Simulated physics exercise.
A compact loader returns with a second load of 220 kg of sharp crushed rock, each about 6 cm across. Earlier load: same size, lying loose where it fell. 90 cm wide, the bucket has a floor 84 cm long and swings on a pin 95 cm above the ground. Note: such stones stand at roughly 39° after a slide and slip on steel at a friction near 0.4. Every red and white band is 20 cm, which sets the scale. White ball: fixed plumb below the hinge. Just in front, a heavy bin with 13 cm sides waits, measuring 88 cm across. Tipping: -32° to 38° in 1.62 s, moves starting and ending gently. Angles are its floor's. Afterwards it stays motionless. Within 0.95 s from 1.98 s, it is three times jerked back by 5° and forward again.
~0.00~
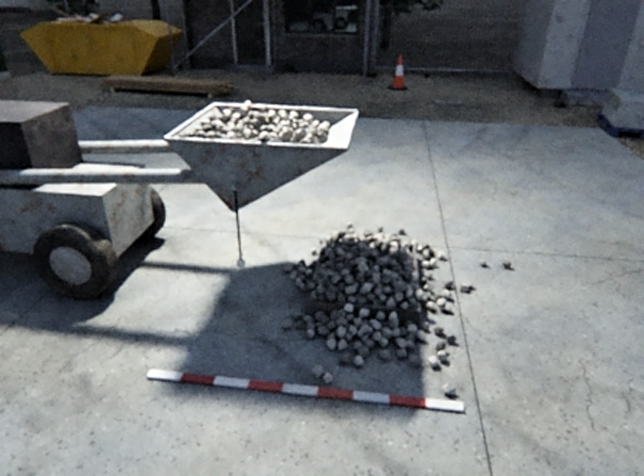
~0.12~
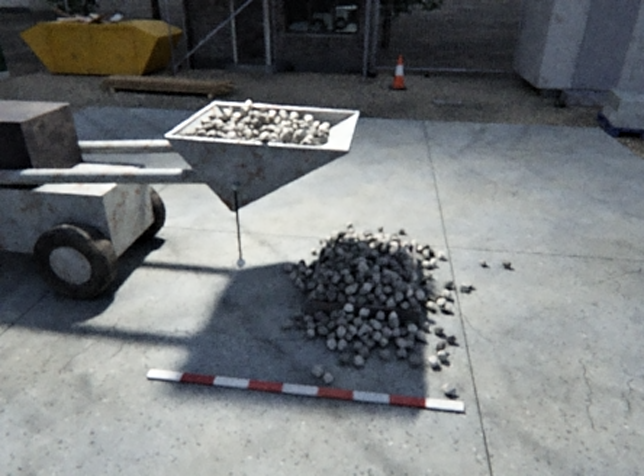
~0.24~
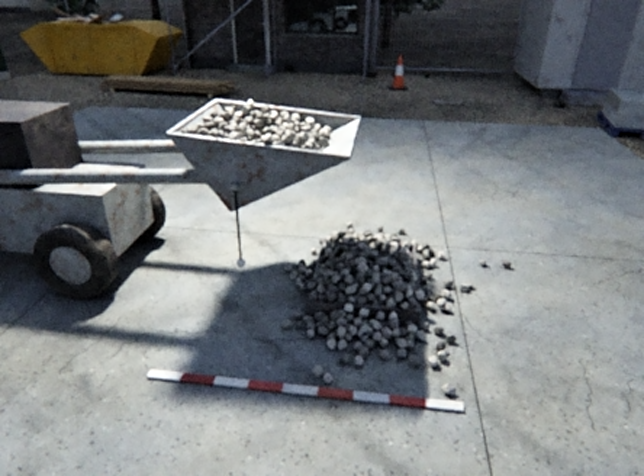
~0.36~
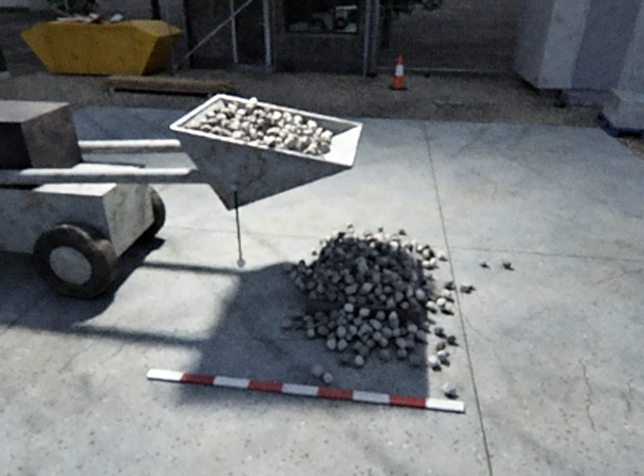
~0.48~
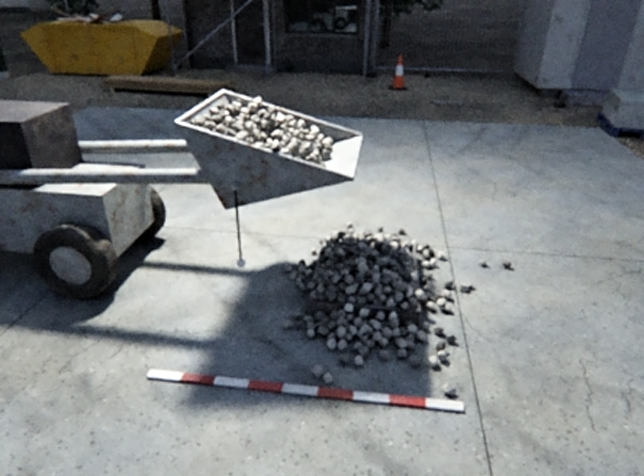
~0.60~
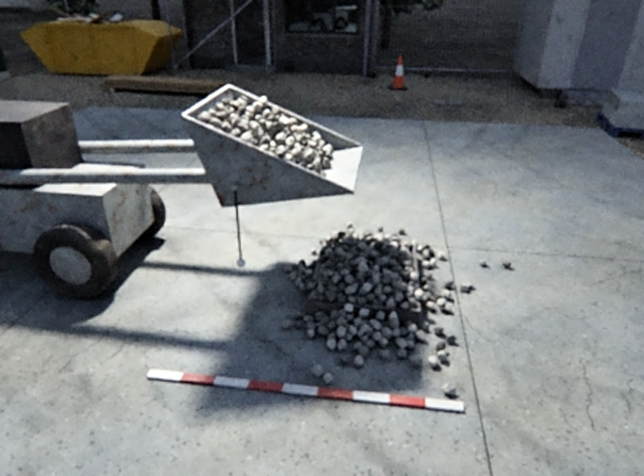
Concrete yard with a loader's raised bucket of pale stones slowly tilting forward to the right, beside a loose stone heap below.
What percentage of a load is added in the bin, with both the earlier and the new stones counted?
40 %.
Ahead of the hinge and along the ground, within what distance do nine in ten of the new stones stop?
About 110 cm.
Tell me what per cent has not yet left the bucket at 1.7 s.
Roughly 60 per cent remains inside.
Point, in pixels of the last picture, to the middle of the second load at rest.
In the last view, somewhere near (354, 266).
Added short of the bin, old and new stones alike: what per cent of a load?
About 15 per cent.
After 1.2 s the floor is at 27°; in per cent of one load, 100 in the bucket, 3 short of the bin, 73 in the bin, 24 beside or beyond the bin; the foremost stones are at (464, 279).
After 1.7 s the floor is at 38°; in per cent of one load, 61 in the bucket, 4 short of the bin, 105 in the bin, 30 beside or beyond the bin; the foremost stones are at (464, 279).
After 3.4 s the floor is at 38°; in per cent of one load, 0 in the bucket, 19 short of the bin, 114 in the bin, 67 beside or beyond the bin; the foremost stones are at (479, 277).
After 5.8 s the floor is at 38°; in per cent of one load, 0 in the bucket, 20 short of the bin, 114 in the bin, 67 beside or beyond the bin; the foremost stones are at (479, 277). Net gain in the bin, 40.
